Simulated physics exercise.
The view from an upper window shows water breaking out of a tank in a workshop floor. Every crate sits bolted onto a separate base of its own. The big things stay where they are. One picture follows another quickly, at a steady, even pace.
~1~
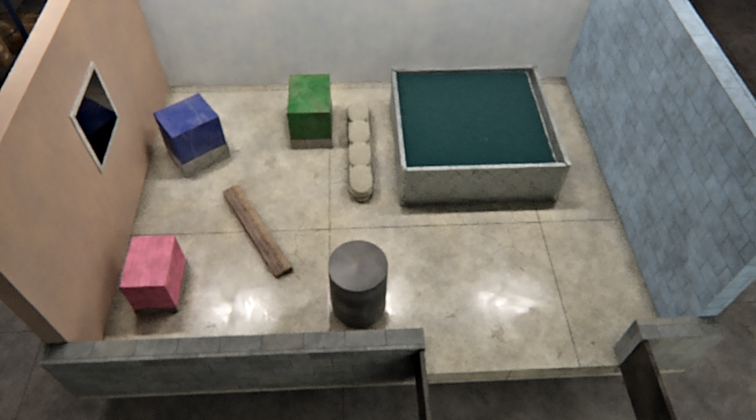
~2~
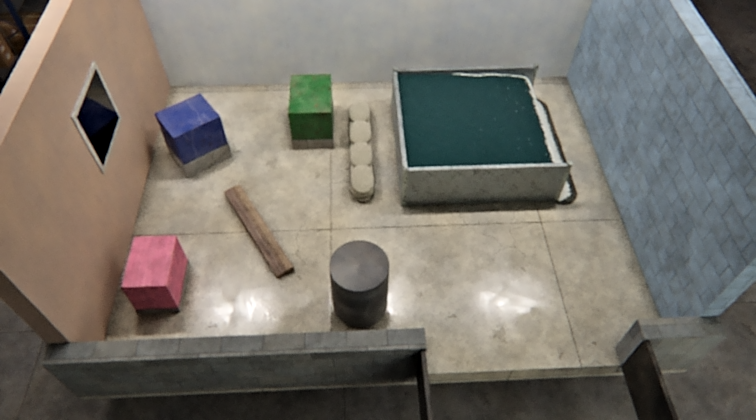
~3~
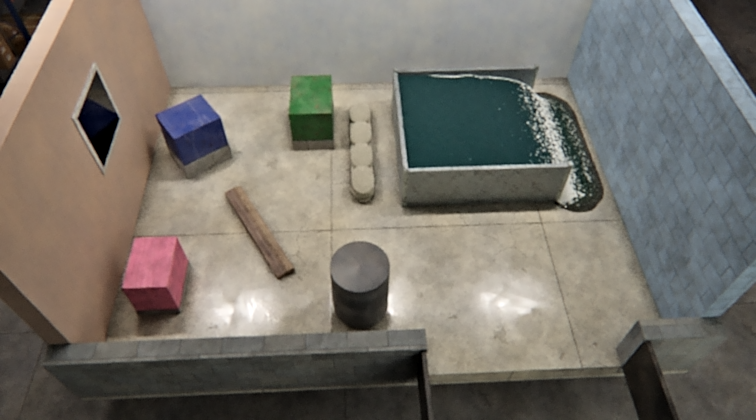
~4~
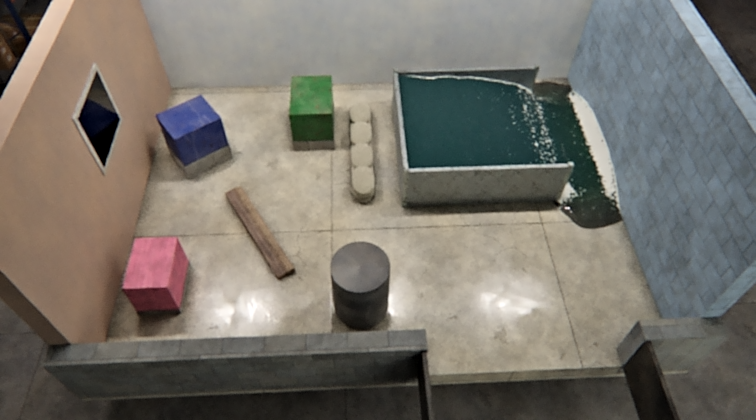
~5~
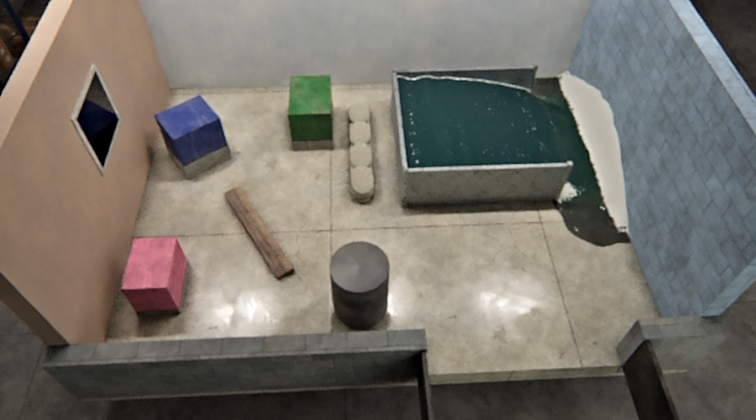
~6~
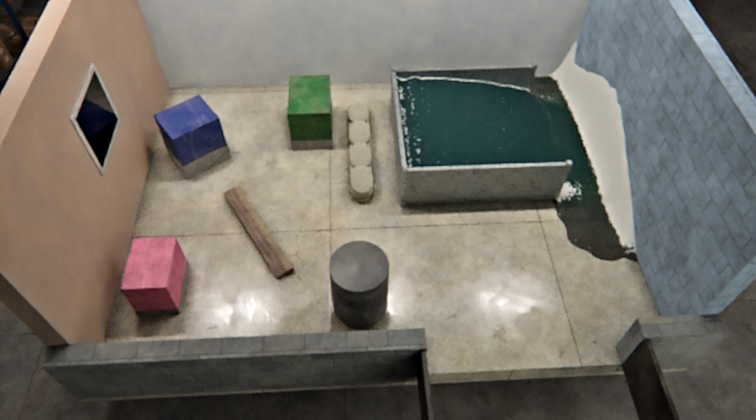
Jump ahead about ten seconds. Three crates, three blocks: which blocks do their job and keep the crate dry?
As I see it, green crate: Remains dry; blue crate: Remains dry; pink crate: Becomes wet.
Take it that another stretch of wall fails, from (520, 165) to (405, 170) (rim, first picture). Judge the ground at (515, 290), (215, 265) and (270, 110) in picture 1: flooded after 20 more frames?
Going through them in turn: Reached by the flood, then reached by the flood, then still unsoaked.
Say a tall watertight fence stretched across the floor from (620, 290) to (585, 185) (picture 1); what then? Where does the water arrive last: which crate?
The pink crate is last.
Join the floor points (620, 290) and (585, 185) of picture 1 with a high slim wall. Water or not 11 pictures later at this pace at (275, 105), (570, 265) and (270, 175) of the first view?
Taking the three spots in order: Spared, soaked, spared.
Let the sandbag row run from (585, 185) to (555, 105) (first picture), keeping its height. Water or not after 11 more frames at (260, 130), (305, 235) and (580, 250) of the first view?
First spot spared, second spared, third inundated.
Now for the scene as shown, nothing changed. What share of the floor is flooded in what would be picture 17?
My estimate is roughly 30 percent.
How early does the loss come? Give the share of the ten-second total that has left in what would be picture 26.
It comes to around 35 per cent.
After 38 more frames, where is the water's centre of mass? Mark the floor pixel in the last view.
It's close to (435, 166).
A moment on, water covers 20 % of the floor; the green crate not reached, the blue crate not reached, the pink crate not reached.
Next, water covers 30 % of the floor; the green crate water round its plinth, the blue crate not reached, the pink crate not reached.
Then, water covers 45 % of the floor; the green crate water round its plinth, the blue crate water round its plinth, the pink crate not reached.
Later, water covers 80 % of the floor; the green crate water round its plinth, the blue crate water round its plinth, the pink crate water round its plinth.
In the end, water covers 95 % of the floor; the green crate stayed above the water, the blue crate stayed above the water, the pink crate was topped.
